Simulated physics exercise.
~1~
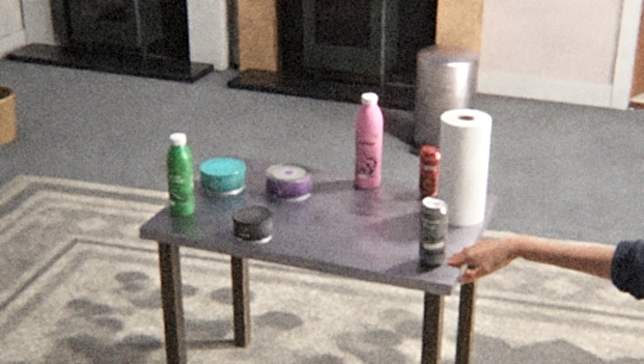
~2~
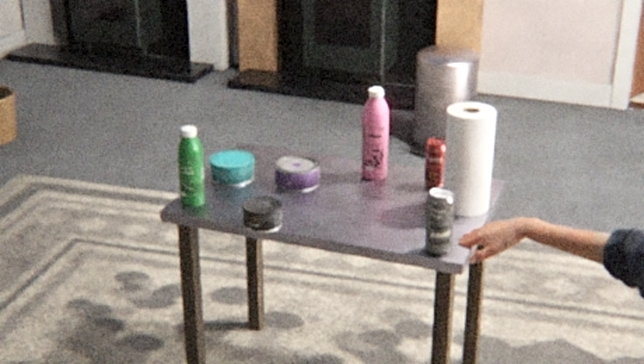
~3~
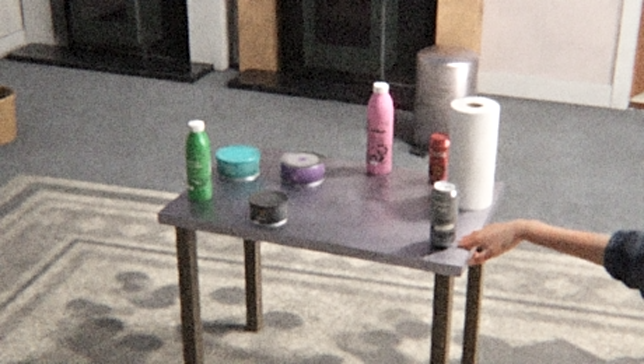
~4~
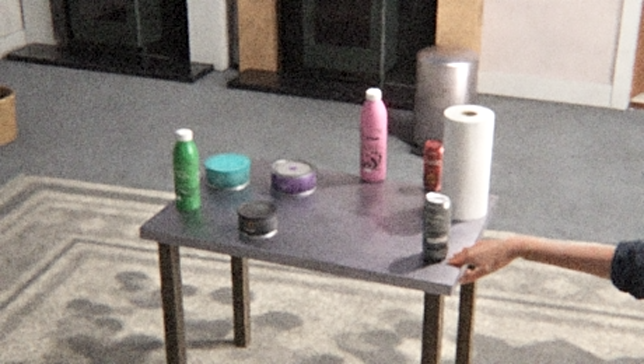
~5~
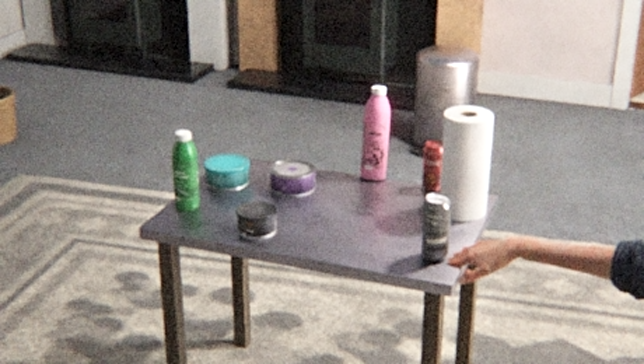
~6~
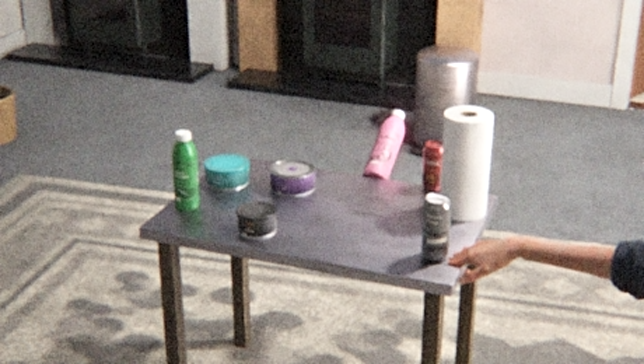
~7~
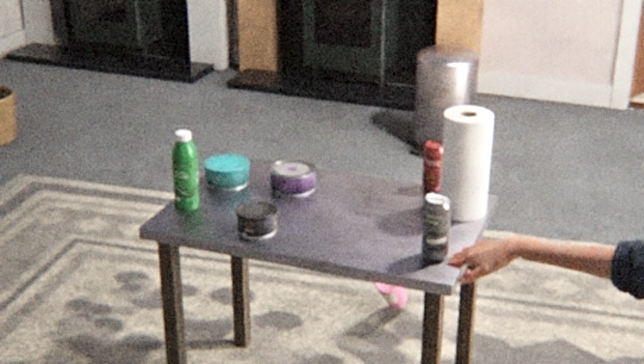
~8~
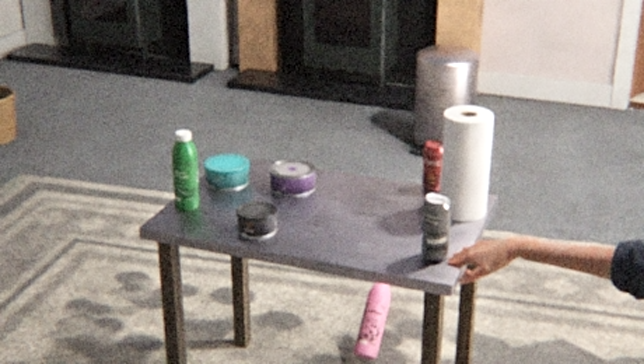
A pink bottle toppled off the back of a small table after a hand gripping the corner pushed the table away and pulled it back, and it ended up beneath the table while the other containers and the white roll stayed on top.
